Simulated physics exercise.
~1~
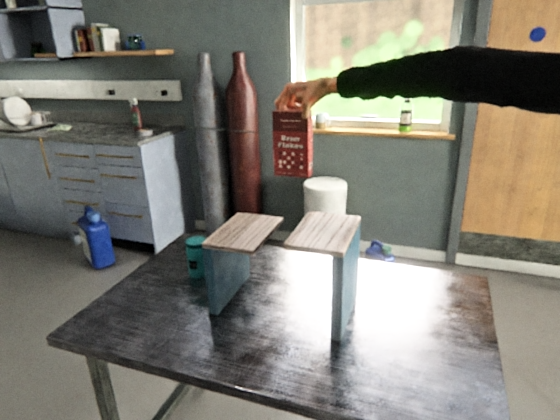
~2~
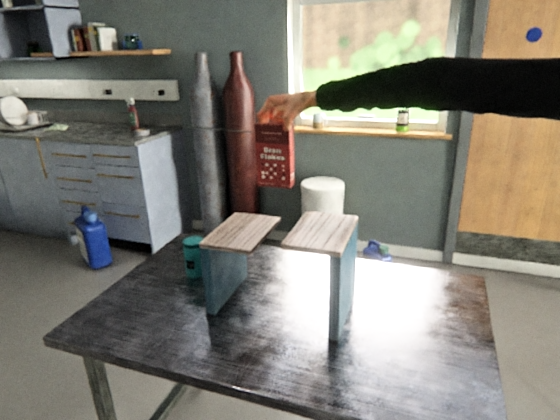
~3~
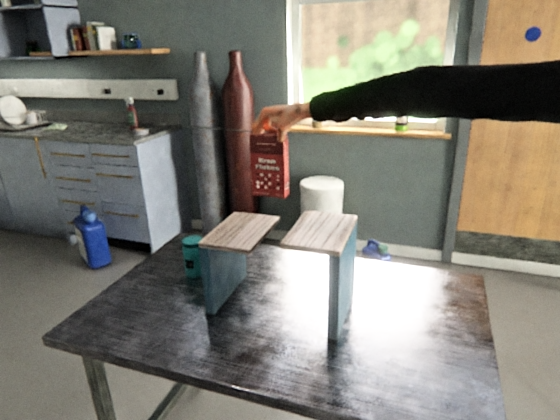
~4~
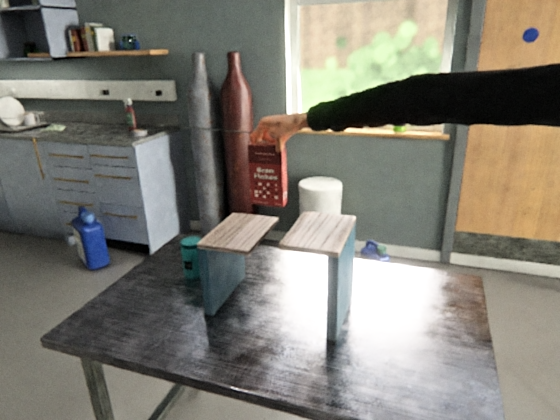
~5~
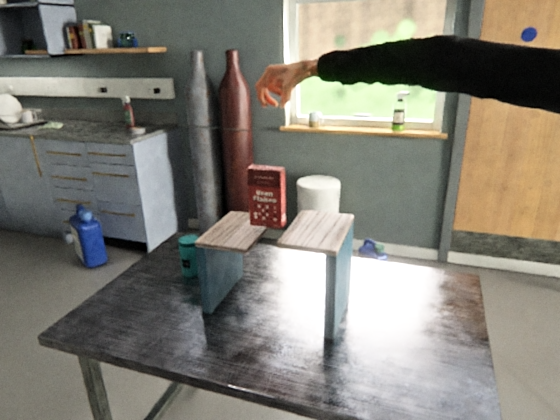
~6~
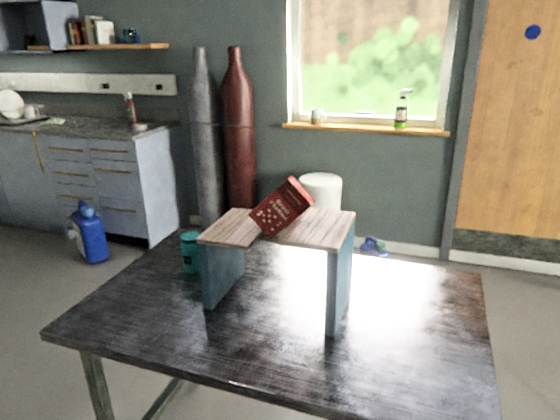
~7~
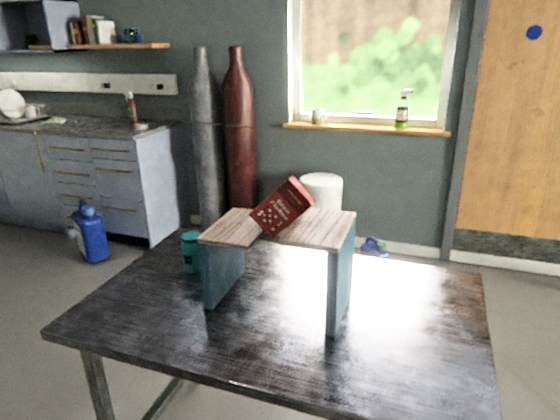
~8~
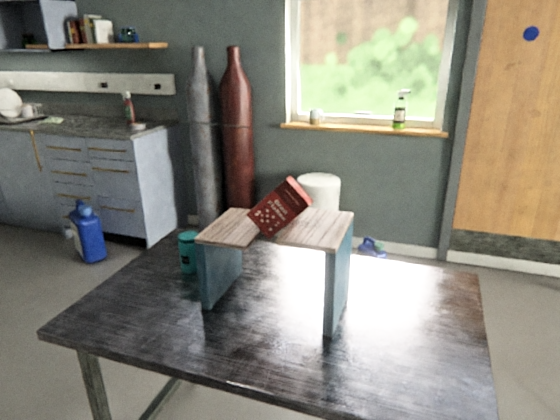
An arm in a black sleeve lowered a red packet over the gap between two ledges on a dark table, then let go and drew back. The packet dropped a little, tipped over and stayed caught across the ledges, leaning, beside an unmoved turquoise jar.
